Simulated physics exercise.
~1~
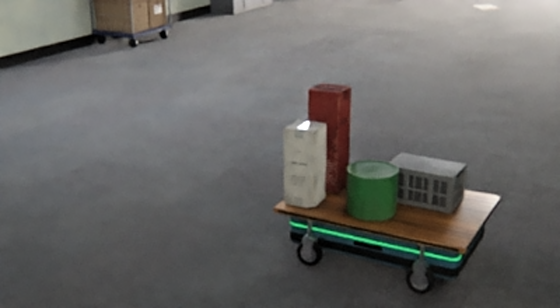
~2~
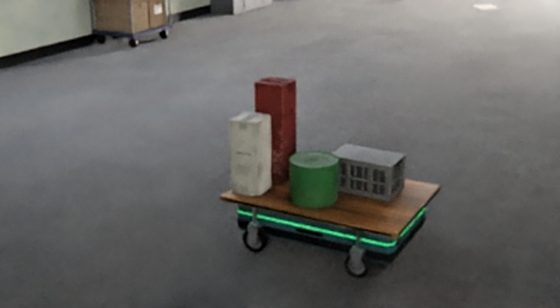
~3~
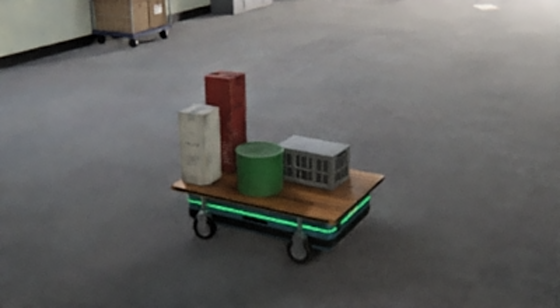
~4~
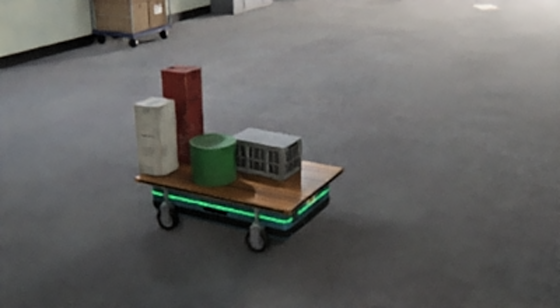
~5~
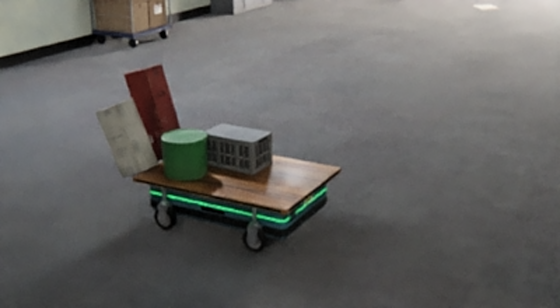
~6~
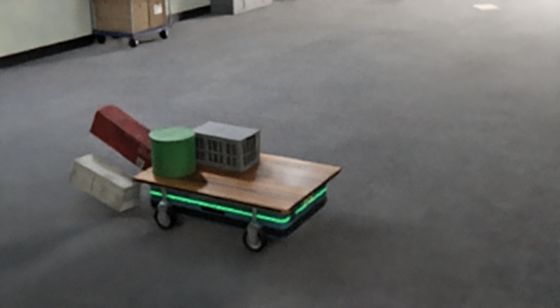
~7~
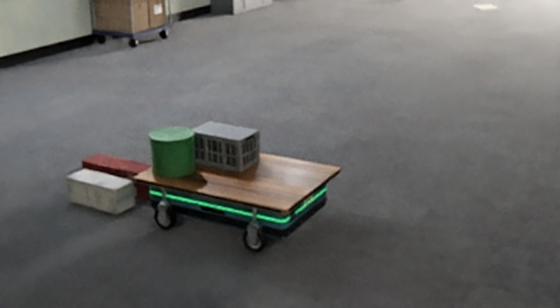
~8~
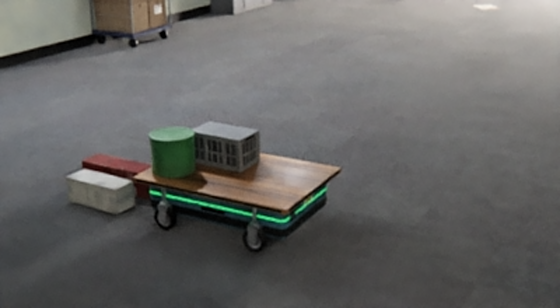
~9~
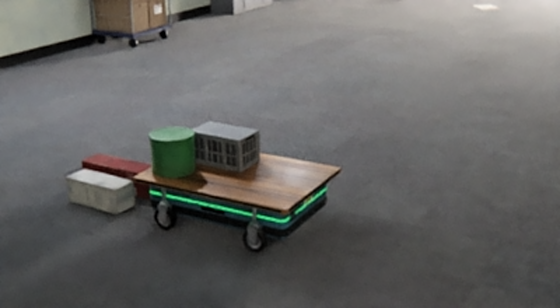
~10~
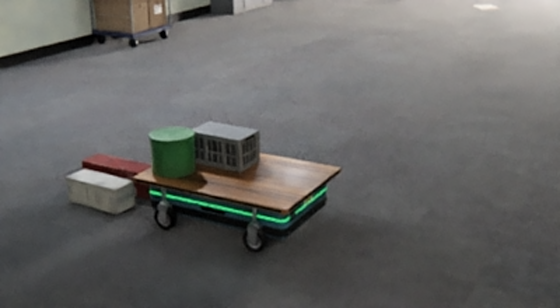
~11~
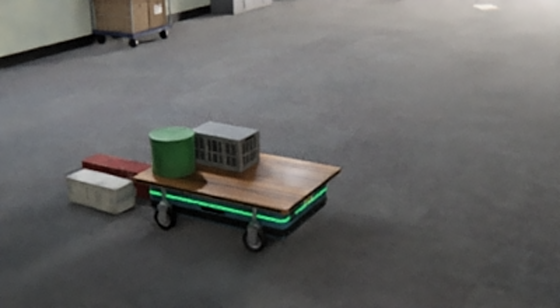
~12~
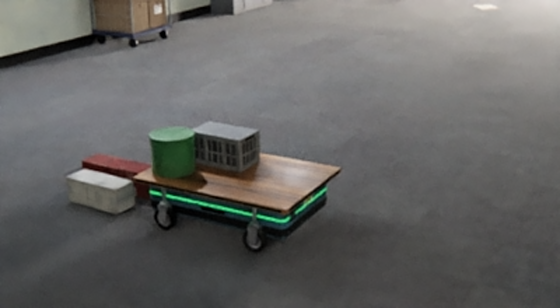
At the start, a wooden-decked cart with a glowing green strip rolls left across a grey floor, carrying an upright white box, a tall red box, a green pail and a grey crate. The load rides along steadily as the cart nears the left side. Then the cart stops, and both boxes lean left while the pail and crate slide a little the same way. The red and white boxes tip over the left edge and drop to the floor. At the end, they lie on their sides beside the still cart, with the pail and crate upright on its deck.
